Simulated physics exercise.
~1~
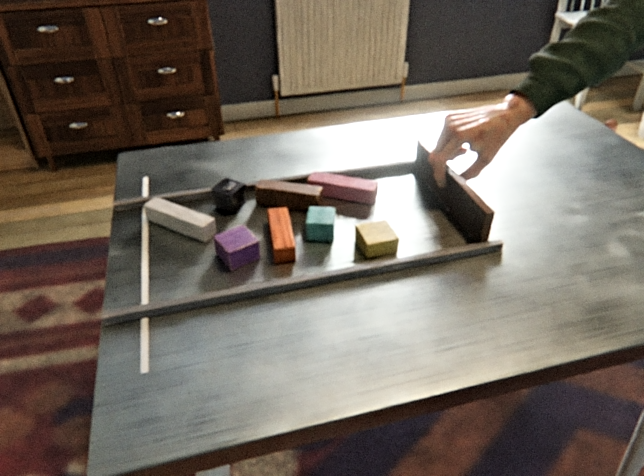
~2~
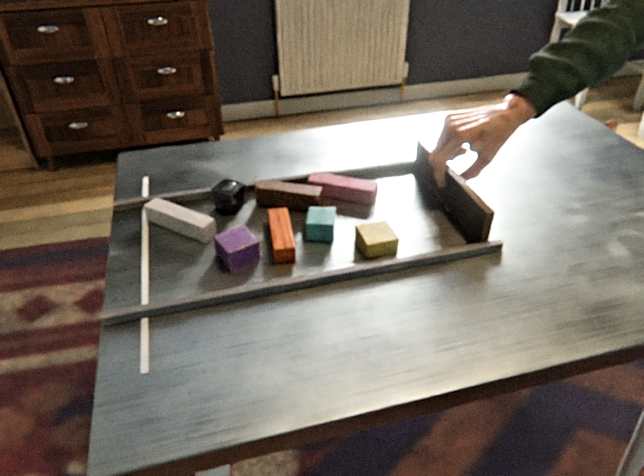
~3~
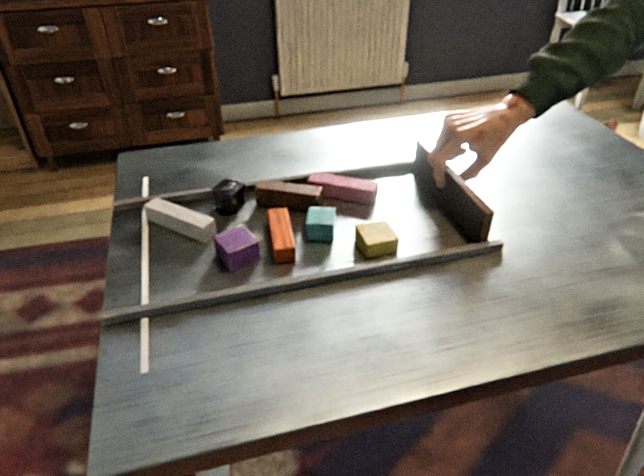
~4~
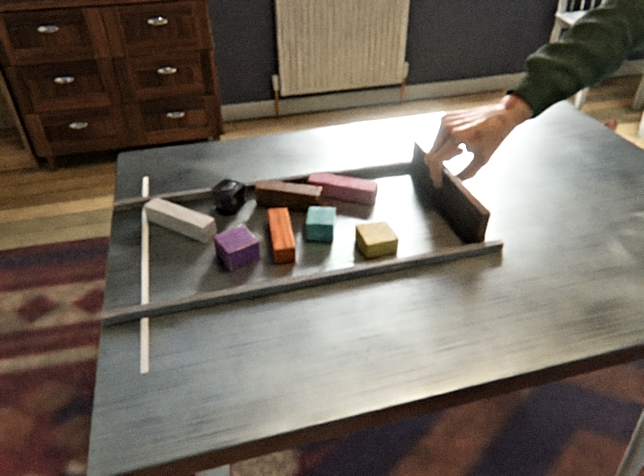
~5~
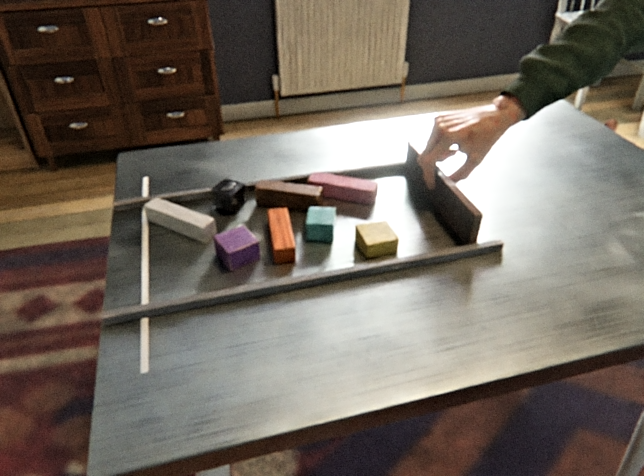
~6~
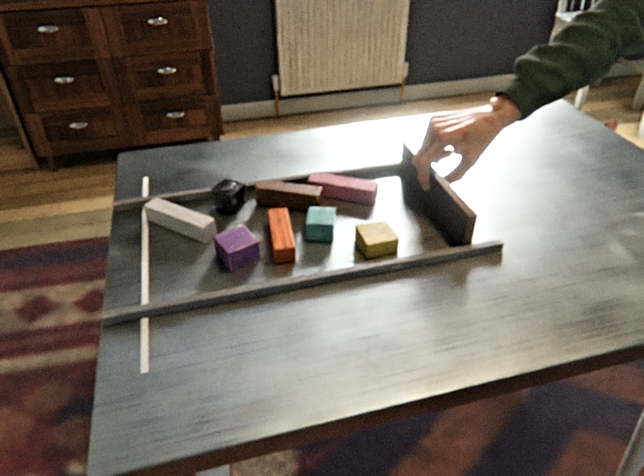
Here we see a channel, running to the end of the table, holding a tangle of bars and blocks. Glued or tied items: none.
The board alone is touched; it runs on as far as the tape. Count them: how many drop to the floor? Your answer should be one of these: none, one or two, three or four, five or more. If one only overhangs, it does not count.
The count is three or four.
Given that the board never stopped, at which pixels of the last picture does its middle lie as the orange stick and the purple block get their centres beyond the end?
The middle is at (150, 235) when it's the orange stick, and at (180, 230) when it's the purple block.
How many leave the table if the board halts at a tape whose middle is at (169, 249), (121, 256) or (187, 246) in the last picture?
Try 1: 3; try 2: 7; try 3: 1.
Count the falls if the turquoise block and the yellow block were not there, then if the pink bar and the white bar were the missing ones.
The first removal gives 3, the second gives 2.
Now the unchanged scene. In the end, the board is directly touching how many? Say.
It's touching 4 at the end.
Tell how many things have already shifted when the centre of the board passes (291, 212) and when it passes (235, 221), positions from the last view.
Counts: 7, 8.
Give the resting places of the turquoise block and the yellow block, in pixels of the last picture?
Same order as the question: First (128, 261), second (123, 287).
Early on, none off yet; white bar at rest near (180, 219); purple block at rest near (237, 248); black case moving near (225, 198).
Finally, the number that fall off is three or four; lost, orange stick, black case, purple block and white bar.
